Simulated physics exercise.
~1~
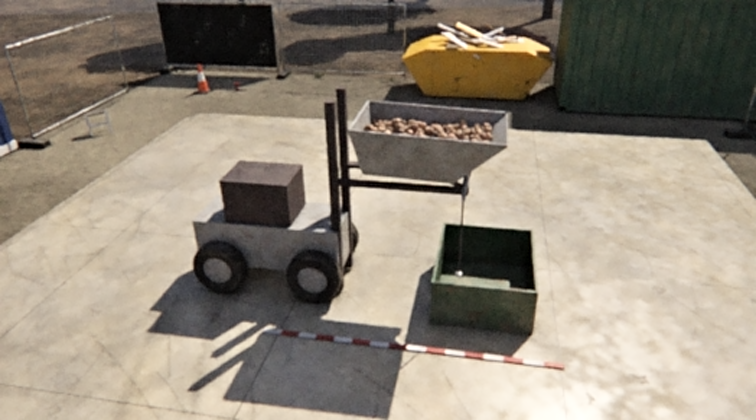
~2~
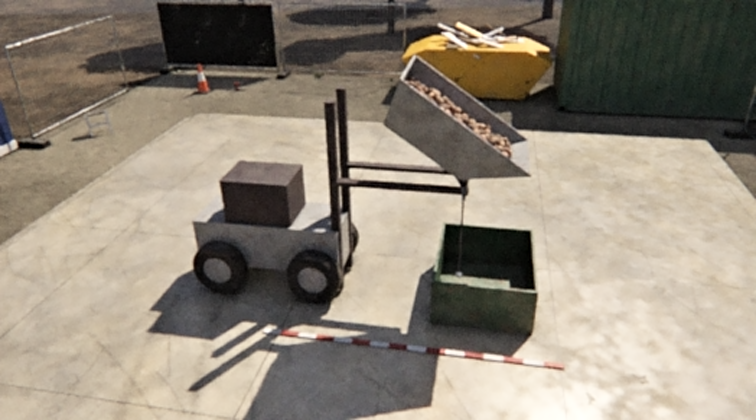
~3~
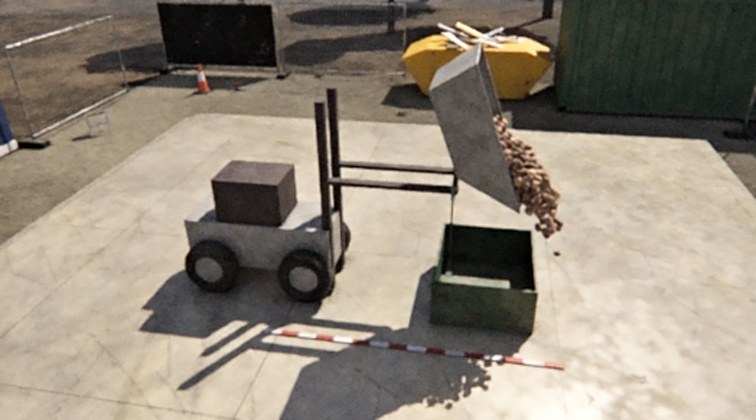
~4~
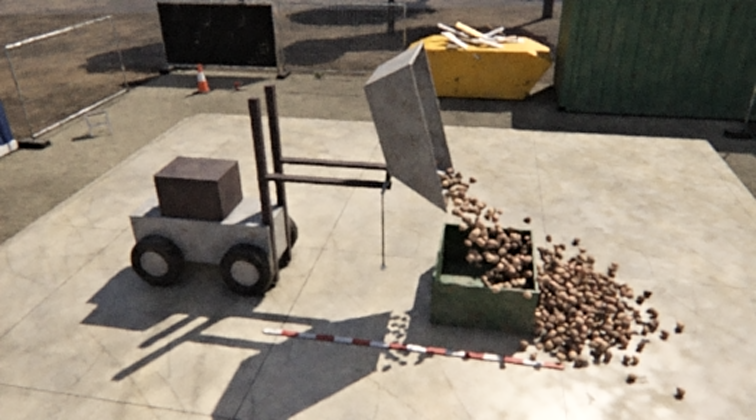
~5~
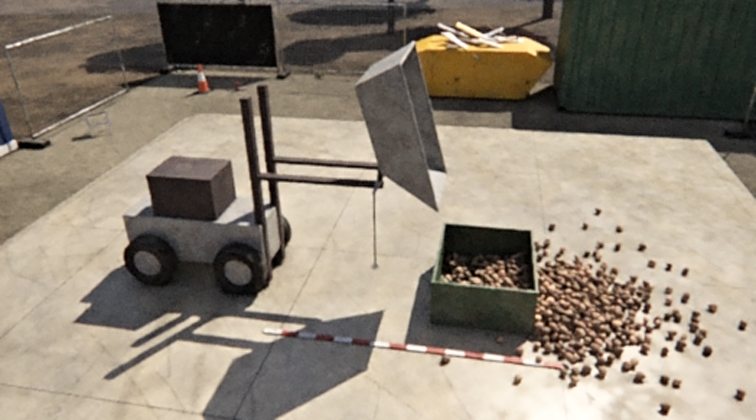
A small forklift tipped its raised grey skip of brown stones steeply to the right and rolled back leftward as they poured out, leaving some in the green bin but more scattered across the concrete beyond it, the emptied skip still tilted.
